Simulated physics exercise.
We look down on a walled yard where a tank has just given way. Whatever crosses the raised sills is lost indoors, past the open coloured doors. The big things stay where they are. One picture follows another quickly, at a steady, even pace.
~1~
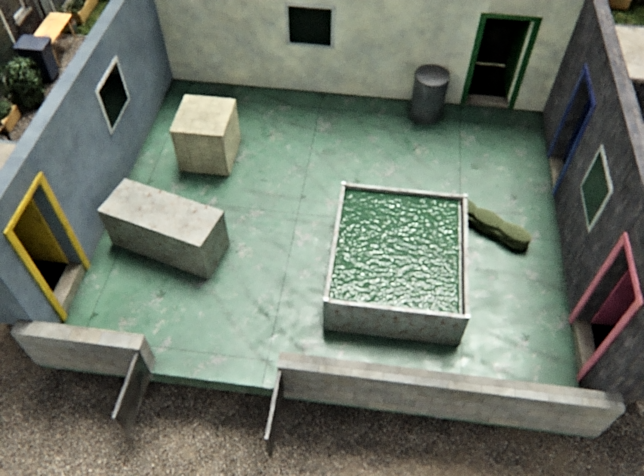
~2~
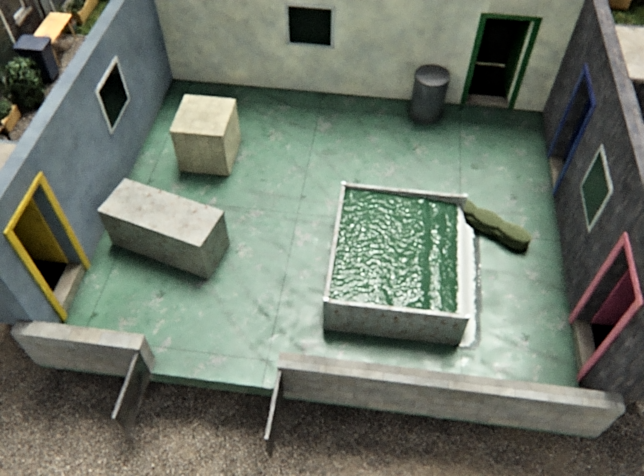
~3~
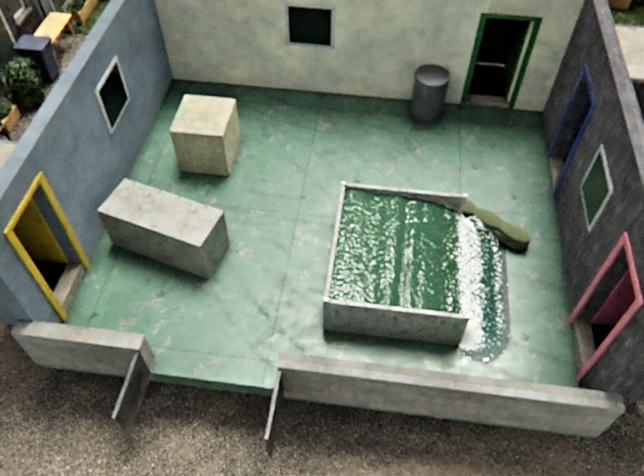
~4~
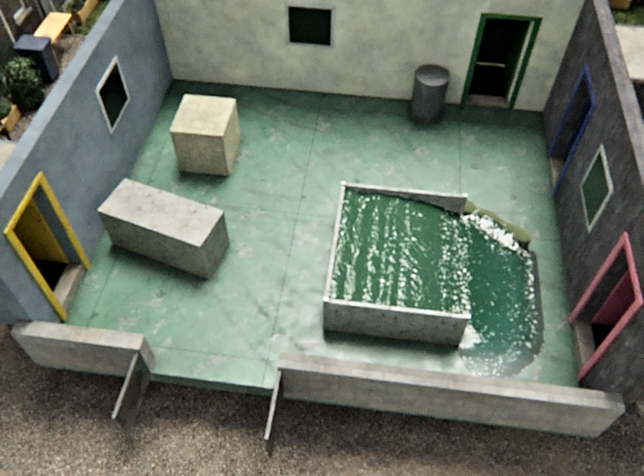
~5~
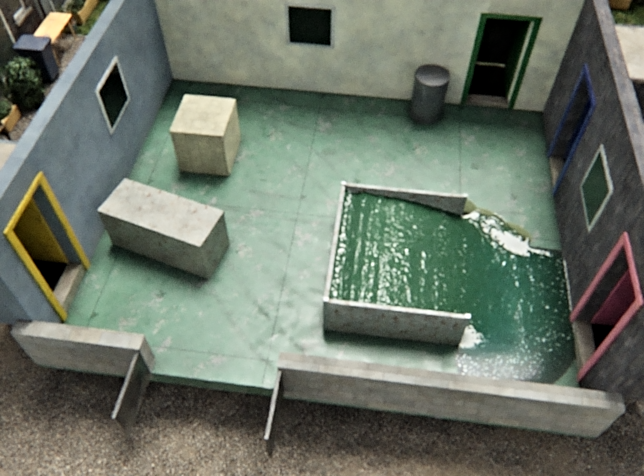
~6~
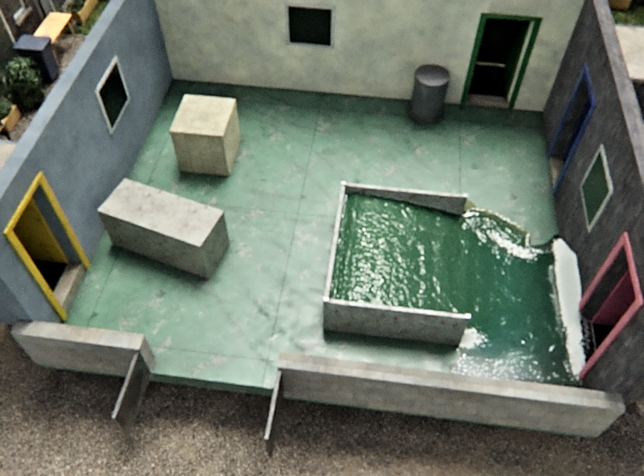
A tank of green water opens on its right side and floods across to the right wall.
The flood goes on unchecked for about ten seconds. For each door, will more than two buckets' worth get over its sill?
Outcome: The yellow door will most likely not exceed two buckets, the blue door will most likely not exceed two buckets, the pink door will most likely exceed two buckets, the green door will most likely exceed two buckets.
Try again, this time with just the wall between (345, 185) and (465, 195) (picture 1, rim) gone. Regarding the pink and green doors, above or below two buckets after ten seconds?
Check - pink: Comes out below; green: Comes out above.
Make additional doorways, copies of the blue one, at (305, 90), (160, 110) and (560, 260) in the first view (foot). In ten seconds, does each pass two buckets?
In order: Falls short, falls short, exceeds it.
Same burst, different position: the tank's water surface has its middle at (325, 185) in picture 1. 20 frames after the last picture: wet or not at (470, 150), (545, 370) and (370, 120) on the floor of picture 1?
Going through them in that order: Waterlogged, waterlogged and still bare.
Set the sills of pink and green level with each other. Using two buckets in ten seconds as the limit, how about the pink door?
Outcome at pink: It tops the limit.
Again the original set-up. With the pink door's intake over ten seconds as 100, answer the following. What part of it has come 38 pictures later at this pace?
I make it 100 per cent.
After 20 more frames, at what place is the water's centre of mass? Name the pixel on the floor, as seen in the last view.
My reading is close to (455, 281).
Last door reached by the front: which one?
The one in yellow.
A moment on, water covers 15 % of the floor; the yellow door not reached, the blue door wet at the sill, nothing in, the pink door over two buckets in, the green door not reached.
Next, water covers 25 % of the floor; the yellow door not reached, the blue door wet at the sill, nothing in, the pink door far over two buckets in, the green door not reached.
Then, water covers 50 % of the floor; the yellow door not reached, the blue door wet at the sill, nothing in, the pink door far over two buckets in, the green door over two buckets in.
Later, water covers 70 % of the floor; the yellow door wet at the sill, nothing in, the blue door wet at the sill, nothing in, the pink door far over two buckets in, the green door over two buckets in.
In the end, water covers 90 % of the floor; the yellow door wet at the sill, nothing in, the blue door wet at the sill, nothing in, the pink door far over two buckets in, the green door over two buckets in.
